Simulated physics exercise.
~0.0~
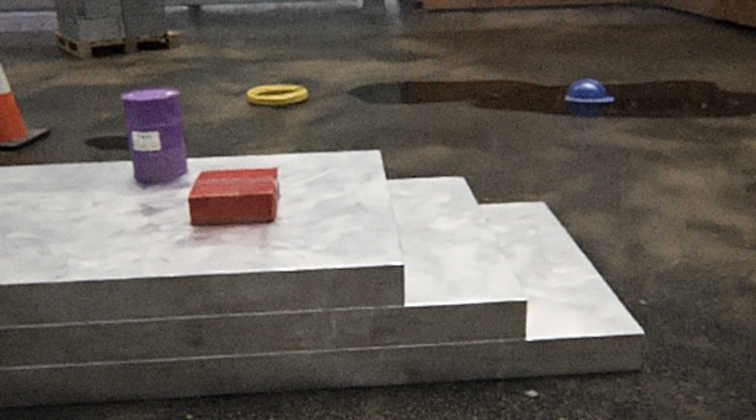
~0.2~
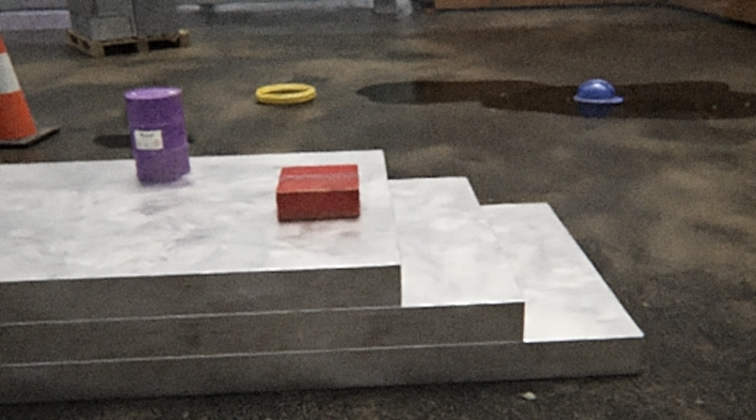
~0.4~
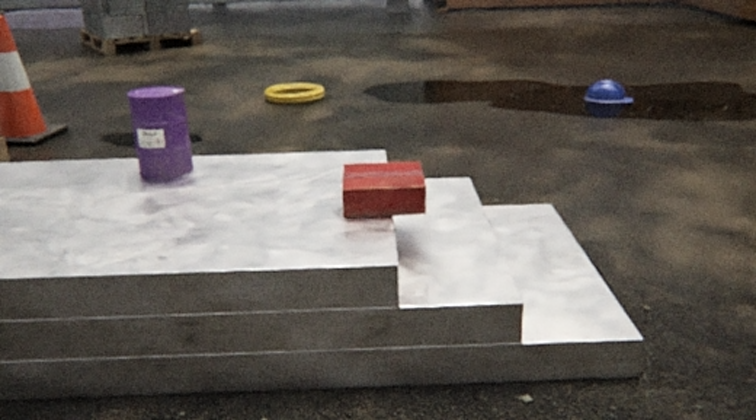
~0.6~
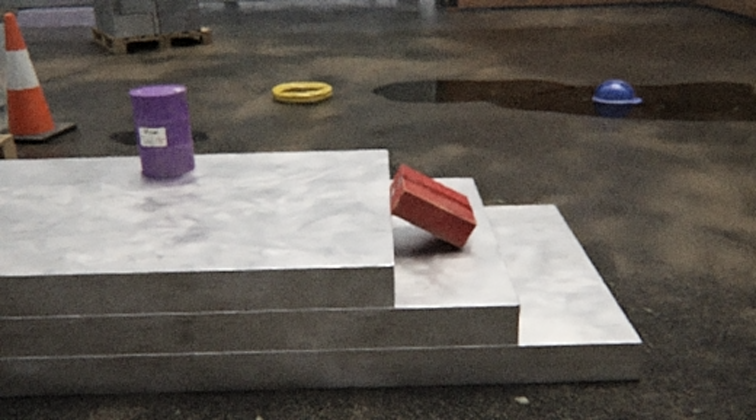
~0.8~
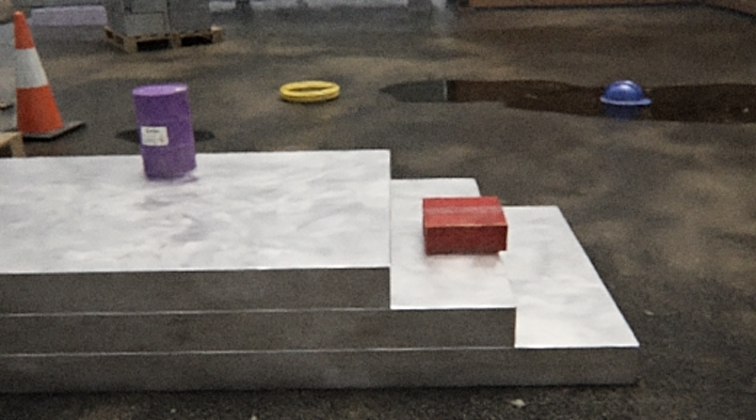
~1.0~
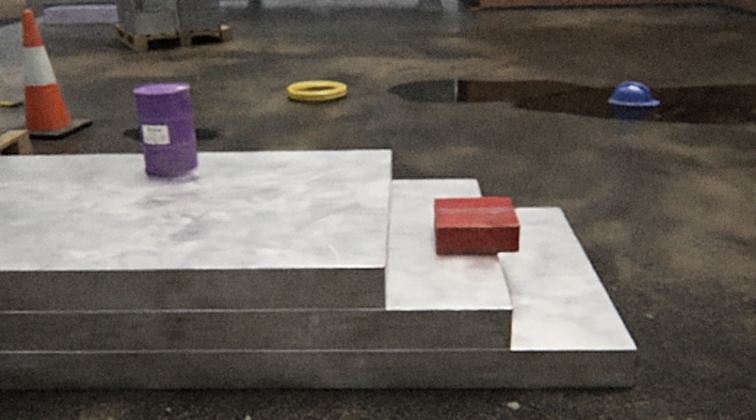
The footage shows a red box sliding right across a low stepped platform, passing a purple canister that stays in place, then tipping over the top edge and dropping onto the step below, where it lands flat and shifts slightly farther right, ending on that step.
